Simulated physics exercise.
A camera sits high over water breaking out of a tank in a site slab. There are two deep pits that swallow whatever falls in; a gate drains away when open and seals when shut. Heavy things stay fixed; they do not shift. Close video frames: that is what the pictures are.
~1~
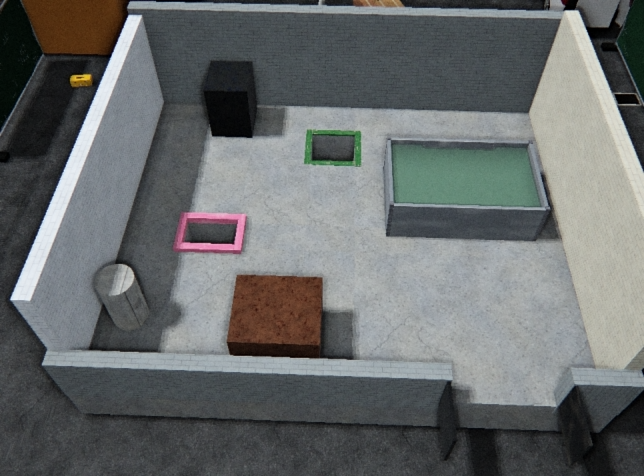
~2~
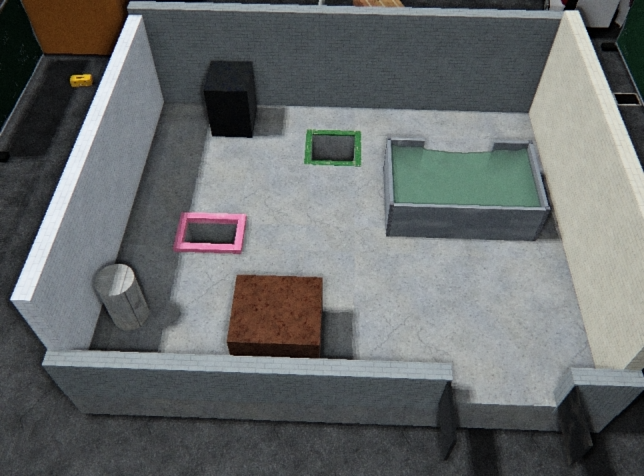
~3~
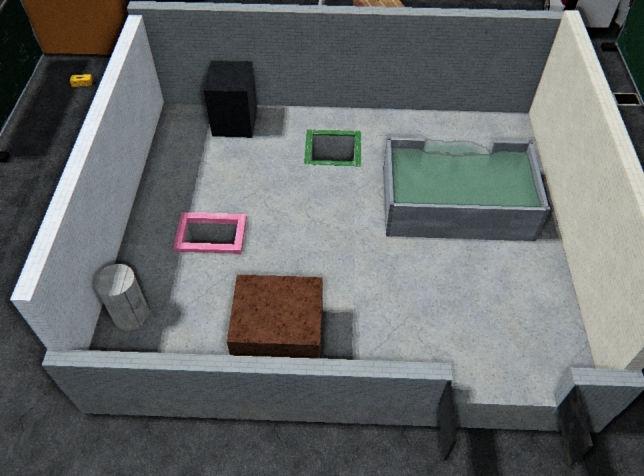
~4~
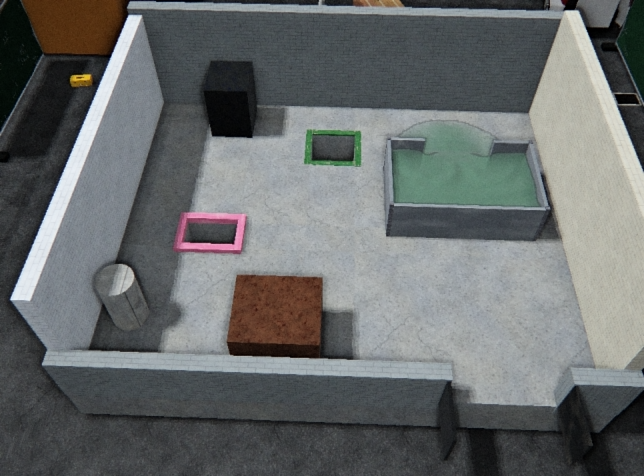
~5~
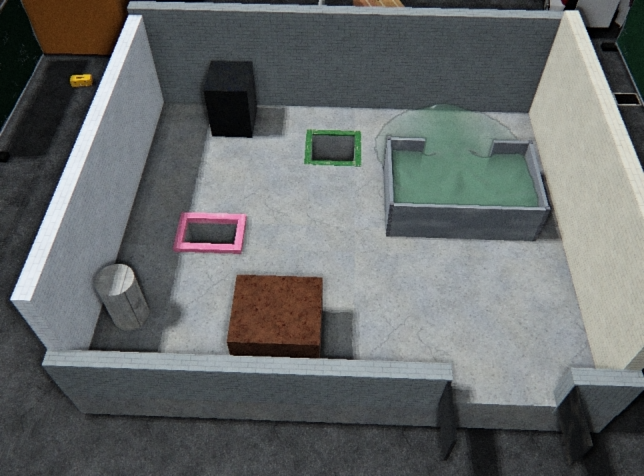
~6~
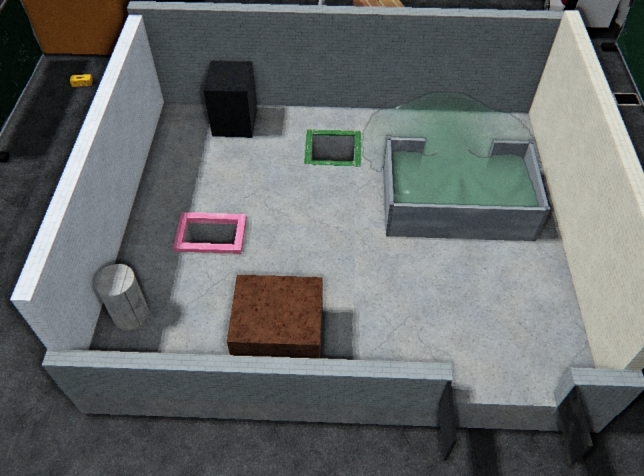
The footage shows a walled slab with a greenish water tank, a black block, a brown block and a grey cylinder; a gap opens in the tank's far side, and water pours out, spreading in a widening rounded sheet behind it.
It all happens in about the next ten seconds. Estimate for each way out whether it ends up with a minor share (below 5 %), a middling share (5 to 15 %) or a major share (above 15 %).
The gate carries off some - in the five to fifteen per cent range, the green pit carries off plenty - exceeding fifteen per cent, the pink pit carries off next to nothing - beneath five per cent.
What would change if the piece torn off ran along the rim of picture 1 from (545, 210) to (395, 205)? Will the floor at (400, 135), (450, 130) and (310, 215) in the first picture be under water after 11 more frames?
Taking them in order, I'd say not reached, not reached and not reached.
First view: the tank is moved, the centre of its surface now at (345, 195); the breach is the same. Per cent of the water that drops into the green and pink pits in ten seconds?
Within ten seconds, green collects 55 percent of the total and pink collects 0 percent.
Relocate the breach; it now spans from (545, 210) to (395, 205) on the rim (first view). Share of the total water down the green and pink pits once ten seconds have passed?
Near enough: Green 2 percent, pink 0 percent.
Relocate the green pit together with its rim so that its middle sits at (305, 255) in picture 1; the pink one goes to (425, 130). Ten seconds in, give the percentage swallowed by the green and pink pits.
Per cent by pit - green: 2 / pink: 30.
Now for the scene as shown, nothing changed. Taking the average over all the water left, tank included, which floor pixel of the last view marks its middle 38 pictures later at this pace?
Near (402, 187) in the last view.
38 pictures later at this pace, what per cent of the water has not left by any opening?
Some 84 per cent.
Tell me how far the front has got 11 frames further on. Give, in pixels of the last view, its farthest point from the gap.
My estimate: Roughly (207, 108).
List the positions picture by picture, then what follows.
The first frame shows still water in the tank at (463, 175).
In the second frame, water pours out on the tank's far side and has run to a hidden place.
In the third frame, water pours out on the tank's far side and has run to a hidden place.
In the fourth frame, the front is at (465, 126), out from the gap on the tank's far side.
In the fifth frame, the front is at (475, 112), out from the gap on the tank's far side.
In the sixth frame, the front is at (504, 113), out from the gap on the tank's far side.
A moment on, water covers 15 % of the floor; the gate 0 %, the green pit 0 %, the pink pit 0 %.
Next, water covers 20 % of the floor; the gate 0 %, the green pit 2 %, the pink pit 0 %.
Then, water covers 40 % of the floor; the gate 0 %, the green pit 6 %, the pink pit 0 %.
Later, water covers 70 % of the floor; the gate 4 %, the green pit 13 %, the pink pit 0 %.
In the end, water covers 95 % of the floor; the gate 9 %, the green pit 19 %, the pink pit 0 %.
